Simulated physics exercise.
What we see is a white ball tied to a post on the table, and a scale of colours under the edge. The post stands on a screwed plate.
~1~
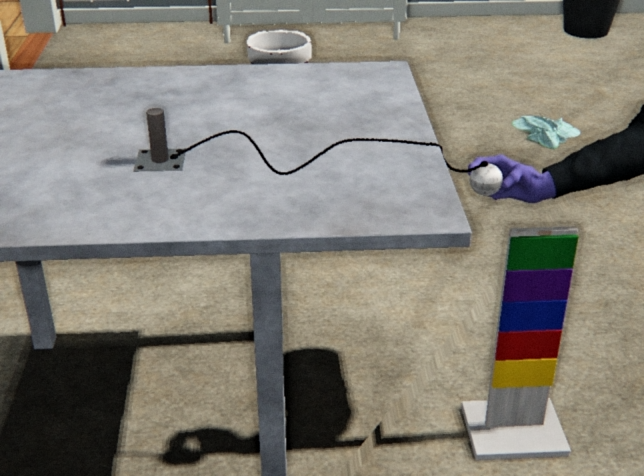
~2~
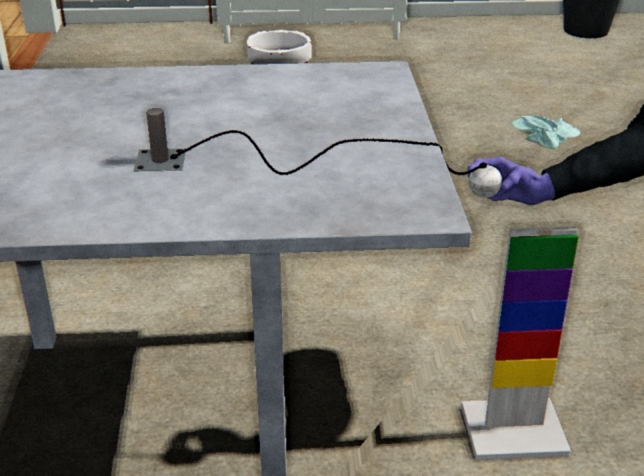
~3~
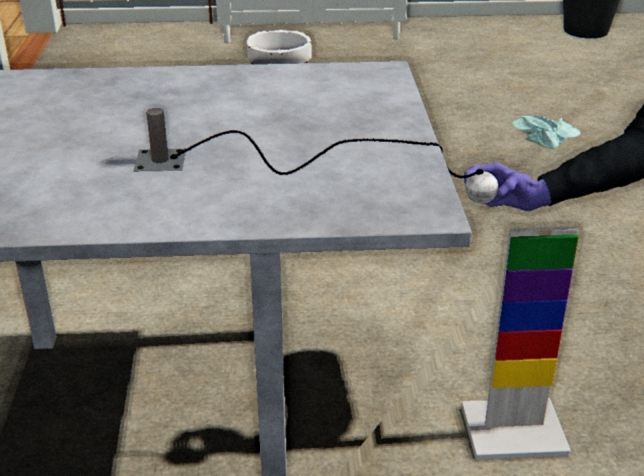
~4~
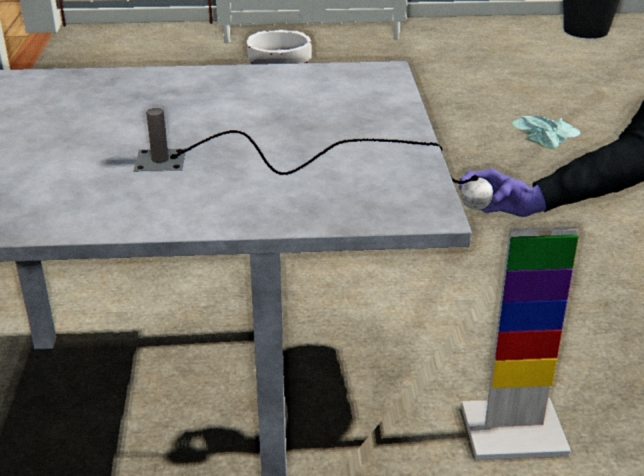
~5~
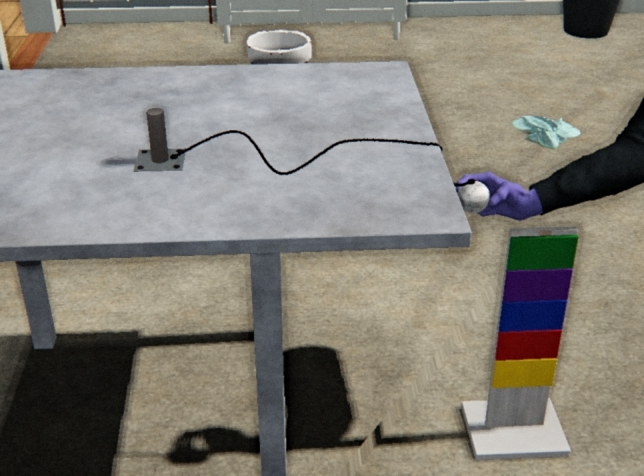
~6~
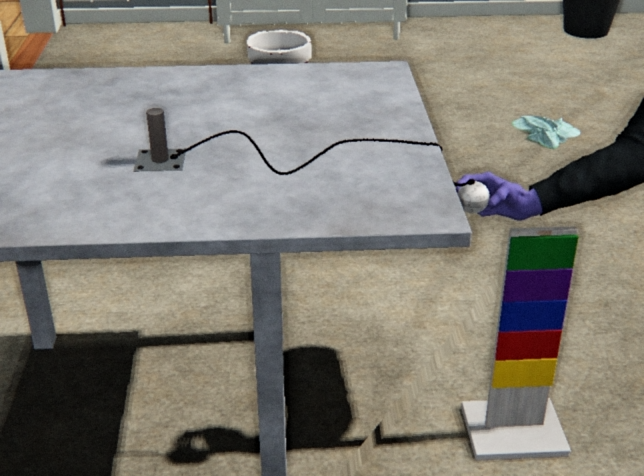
A purple-gloved hand shifting a white ball on a black cord slightly down and left beside a grey table, then holding still.
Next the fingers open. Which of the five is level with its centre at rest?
The blue one.
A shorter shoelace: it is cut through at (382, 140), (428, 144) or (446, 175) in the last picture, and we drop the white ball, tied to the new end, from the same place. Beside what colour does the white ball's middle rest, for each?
Try by try: None, it hangs higher; green; purple.
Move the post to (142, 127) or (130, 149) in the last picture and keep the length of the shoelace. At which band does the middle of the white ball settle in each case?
Taking them in turn: Purple; purple.
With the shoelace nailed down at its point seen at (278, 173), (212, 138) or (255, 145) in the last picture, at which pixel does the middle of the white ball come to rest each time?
Try by try, around (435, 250), (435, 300) and (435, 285).
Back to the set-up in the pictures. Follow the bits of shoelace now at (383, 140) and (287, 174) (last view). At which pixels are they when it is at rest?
At (438, 205), then (376, 150).
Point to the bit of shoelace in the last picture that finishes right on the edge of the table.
That spot is around (327, 149).
Soon after, ball near (433, 299); level with purple.
After that, ball near (432, 314); level with blue.
In the end, ball near (430, 315); level with blue. The shoelace holds its middle at blue.
